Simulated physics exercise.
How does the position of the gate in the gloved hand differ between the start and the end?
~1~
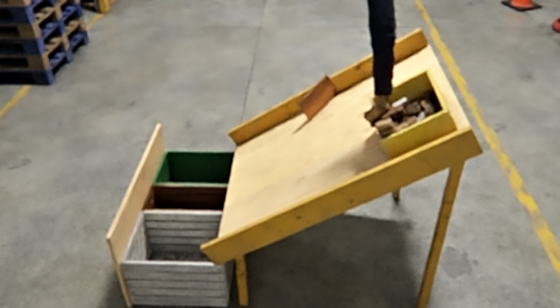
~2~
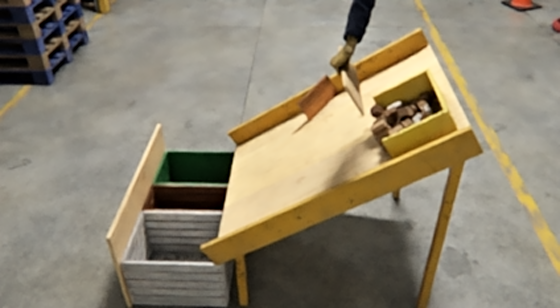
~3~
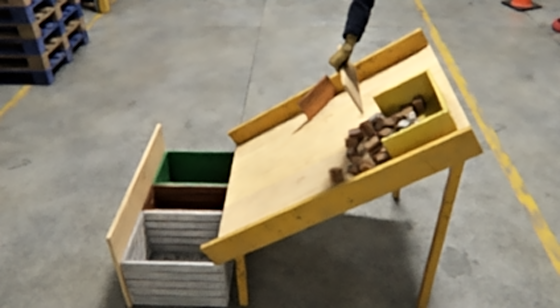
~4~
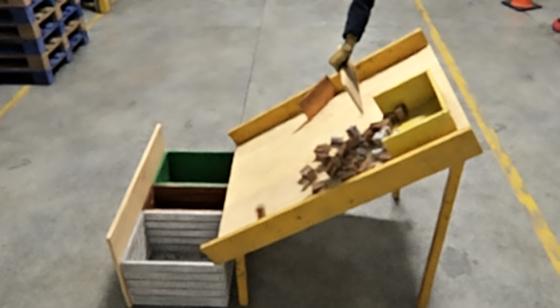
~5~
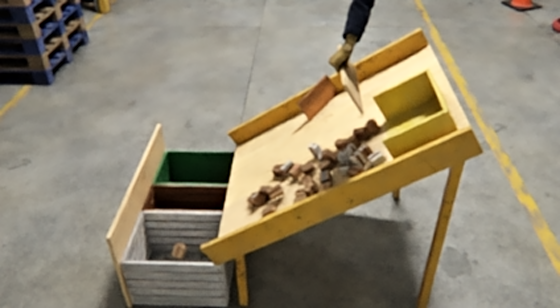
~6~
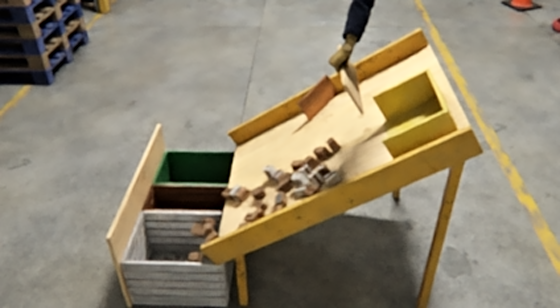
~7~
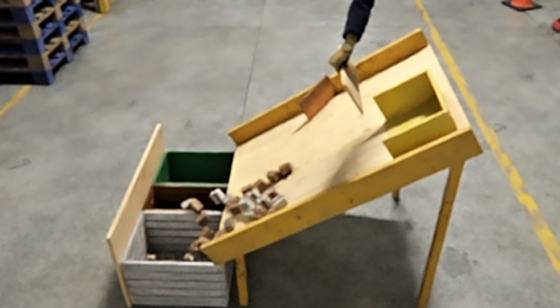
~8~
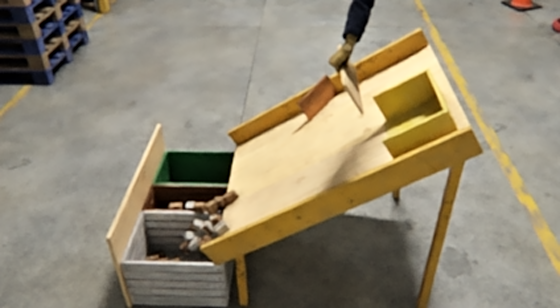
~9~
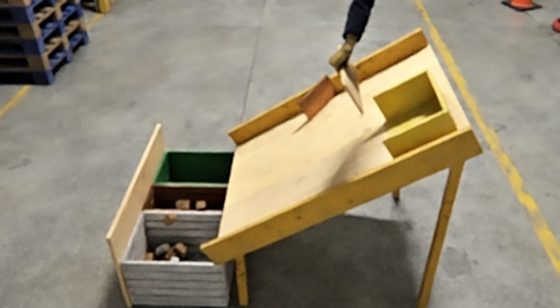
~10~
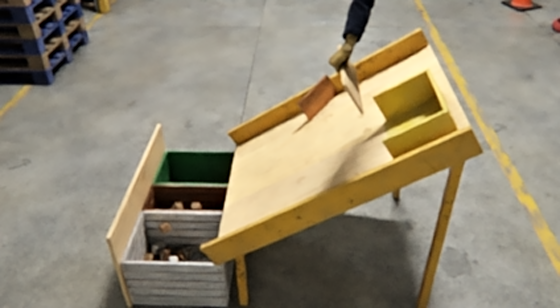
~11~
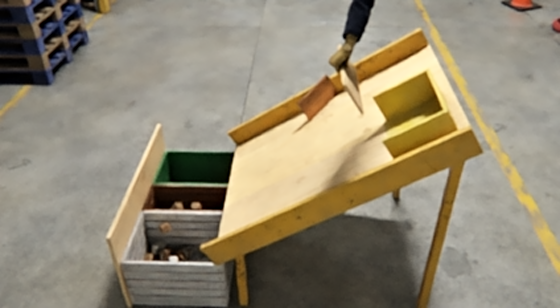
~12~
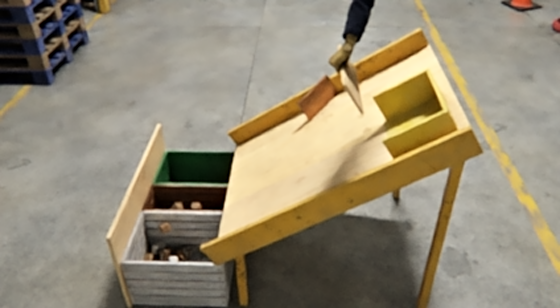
At the start the gate is down at the yellow pen, by the blocks. At the end the hand holds it higher and further to the left, clear of the pen.
Small brown blocks slide out of a yellow pen and down a tilted wooden table after a gloved hand lifts the gate up and left, then tumble off the lower edge and settle in the white tub and the wooden tub, leaving the slope bare.
